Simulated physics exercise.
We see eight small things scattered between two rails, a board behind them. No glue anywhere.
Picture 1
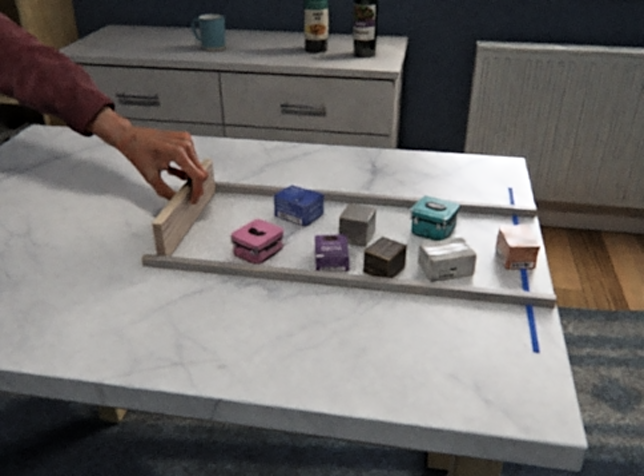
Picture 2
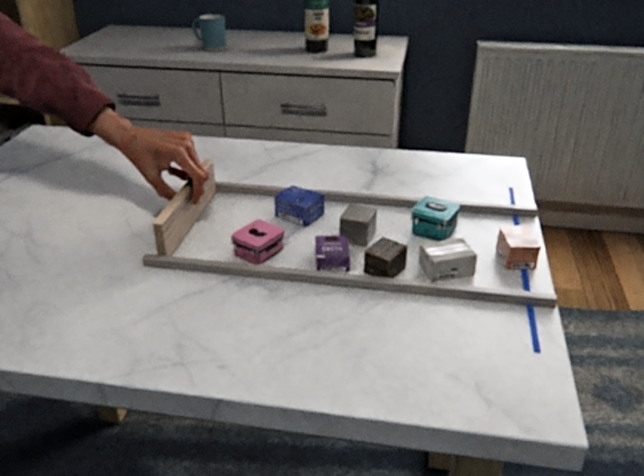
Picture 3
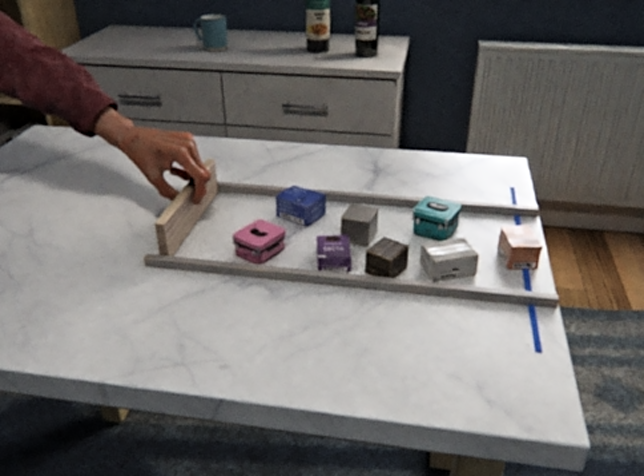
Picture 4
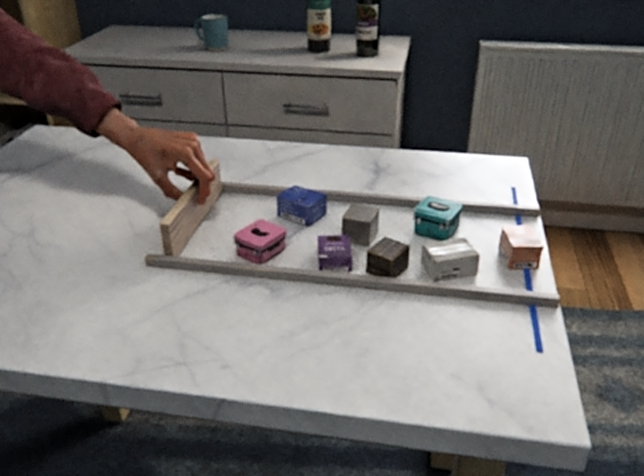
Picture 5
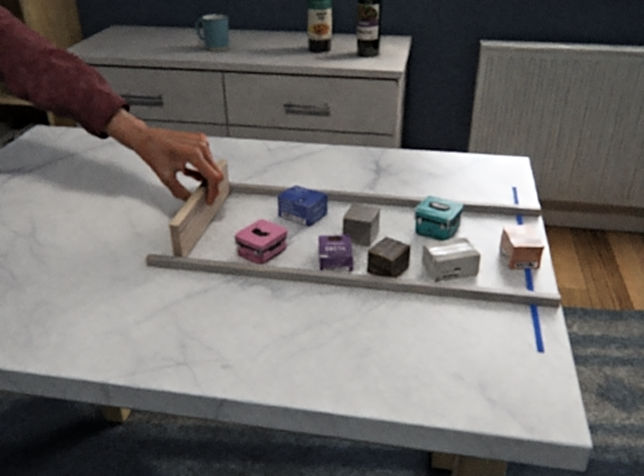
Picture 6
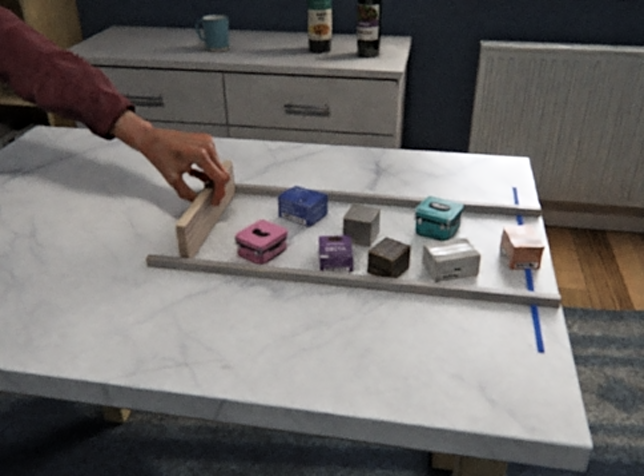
A hand in a maroon sleeve grips an upright wooden board at the left end of two rails on a white marbled table, seen from above at an angle, with drawers and a radiator behind. Between the rails sit pink, blue, purple, grey, black, turquoise and white items, with an orange box by blue tape at right. The hand slides the board slightly right while the items stay put.
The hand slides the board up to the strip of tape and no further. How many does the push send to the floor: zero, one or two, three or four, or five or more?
Here the number that fall off is five or more.
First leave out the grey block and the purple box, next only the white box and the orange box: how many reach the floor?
It would be 4 and 3.
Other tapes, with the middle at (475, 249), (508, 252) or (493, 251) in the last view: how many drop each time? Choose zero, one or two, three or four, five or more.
One after another: Three or four; 5 or more; three to four.
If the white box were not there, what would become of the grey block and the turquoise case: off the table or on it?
The grey block survives; the turquoise case drops off.
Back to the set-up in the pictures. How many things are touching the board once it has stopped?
3 of them.
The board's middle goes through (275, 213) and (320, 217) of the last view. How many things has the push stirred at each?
The counts are 2 and 4.
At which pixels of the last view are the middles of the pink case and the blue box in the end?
About (549, 265), and the other about (544, 221).
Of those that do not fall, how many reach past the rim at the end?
That would be 3.
A little later, none off yet; orange box at rest near (521, 247); white box at rest near (451, 259); turquoise case at rest near (438, 218).
Next, none off yet; orange box shifted a little near (542, 246); white box shifted about its own width near (514, 263); turquoise case shifted a little near (454, 220).
Later still, two off so far; orange box dropping; white box dropping; turquoise case shifted well along near (538, 226).
When it is over, the number that fall off is five or more; down, purple box, black block, turquoise case, white box and orange box.
